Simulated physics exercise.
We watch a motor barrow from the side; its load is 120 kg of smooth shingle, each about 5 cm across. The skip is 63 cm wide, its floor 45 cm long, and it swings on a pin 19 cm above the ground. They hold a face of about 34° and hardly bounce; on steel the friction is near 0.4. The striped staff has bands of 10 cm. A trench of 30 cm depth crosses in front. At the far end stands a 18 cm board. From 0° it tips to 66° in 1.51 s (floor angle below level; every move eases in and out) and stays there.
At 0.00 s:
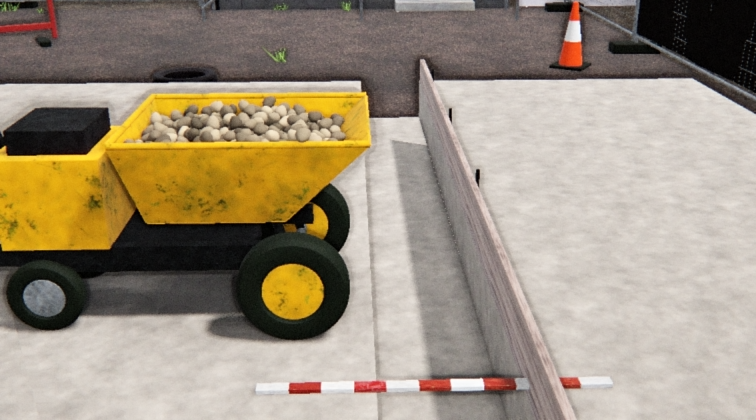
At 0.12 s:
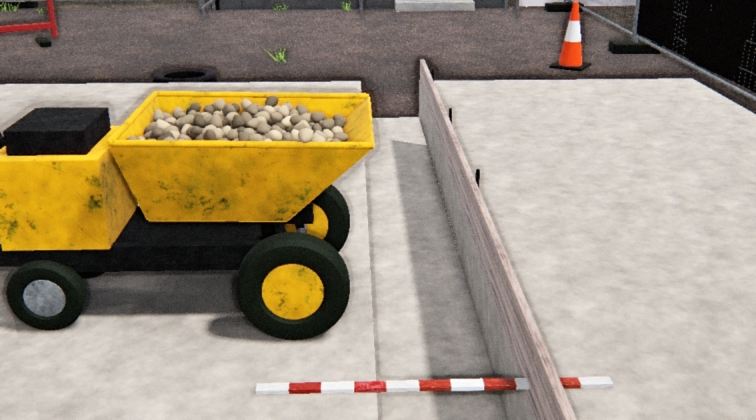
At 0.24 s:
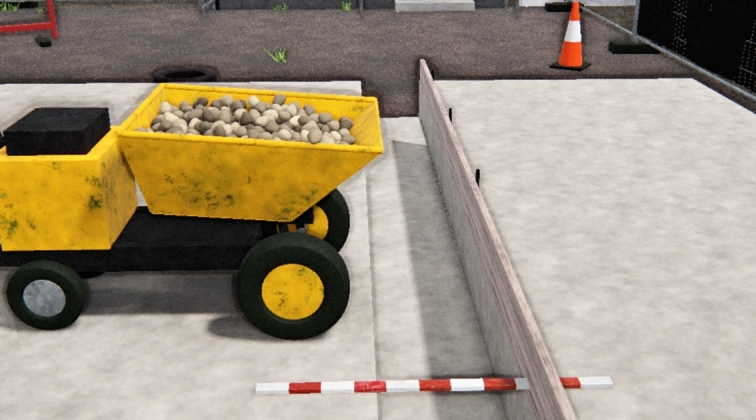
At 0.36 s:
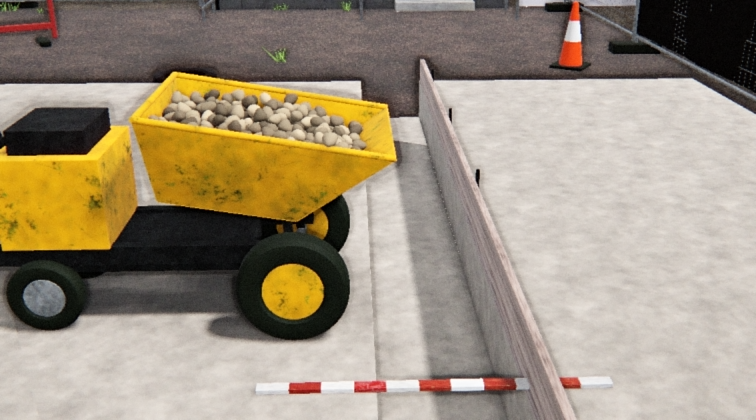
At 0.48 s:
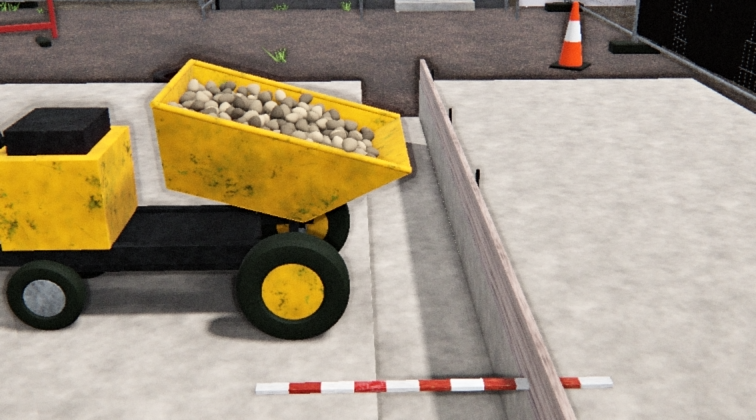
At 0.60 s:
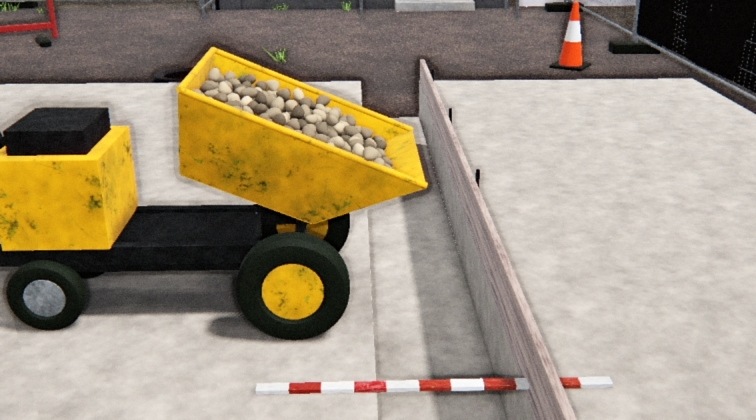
A yellow dumper's skip full of rounded stones slowly tilting down to the right, its lip nearing a low upright board.
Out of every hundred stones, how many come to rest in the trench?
Close to 82 in a hundred.
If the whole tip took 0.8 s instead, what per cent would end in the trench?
In that case some 75 per cent.
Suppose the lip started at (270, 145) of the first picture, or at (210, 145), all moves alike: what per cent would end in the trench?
About 100 and 85 per cent.
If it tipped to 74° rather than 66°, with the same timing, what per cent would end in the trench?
In that case some 90 per cent.
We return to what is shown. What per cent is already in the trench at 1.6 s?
Some 40 per cent.
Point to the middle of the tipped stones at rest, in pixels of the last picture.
Around (460, 347).
After 1.1 s the floor is at 56°; 99 % in the skip, 1 % in the trench; the foremost stones are at (477, 250).
After 1.6 s the floor is at 66°; 46 % in the skip, 41 % in the trench, 13 % past the trench; the foremost stones are at (598, 288).
After 2.0 s the floor is at 66°; 18 % in the skip, 64 % in the trench, 18 % past the trench; the foremost stones are at (664, 282).
After 3.9 s the floor is at 66°; 0 % in the skip, 82 % in the trench, 18 % past the trench; the foremost stones are at (694, 281).
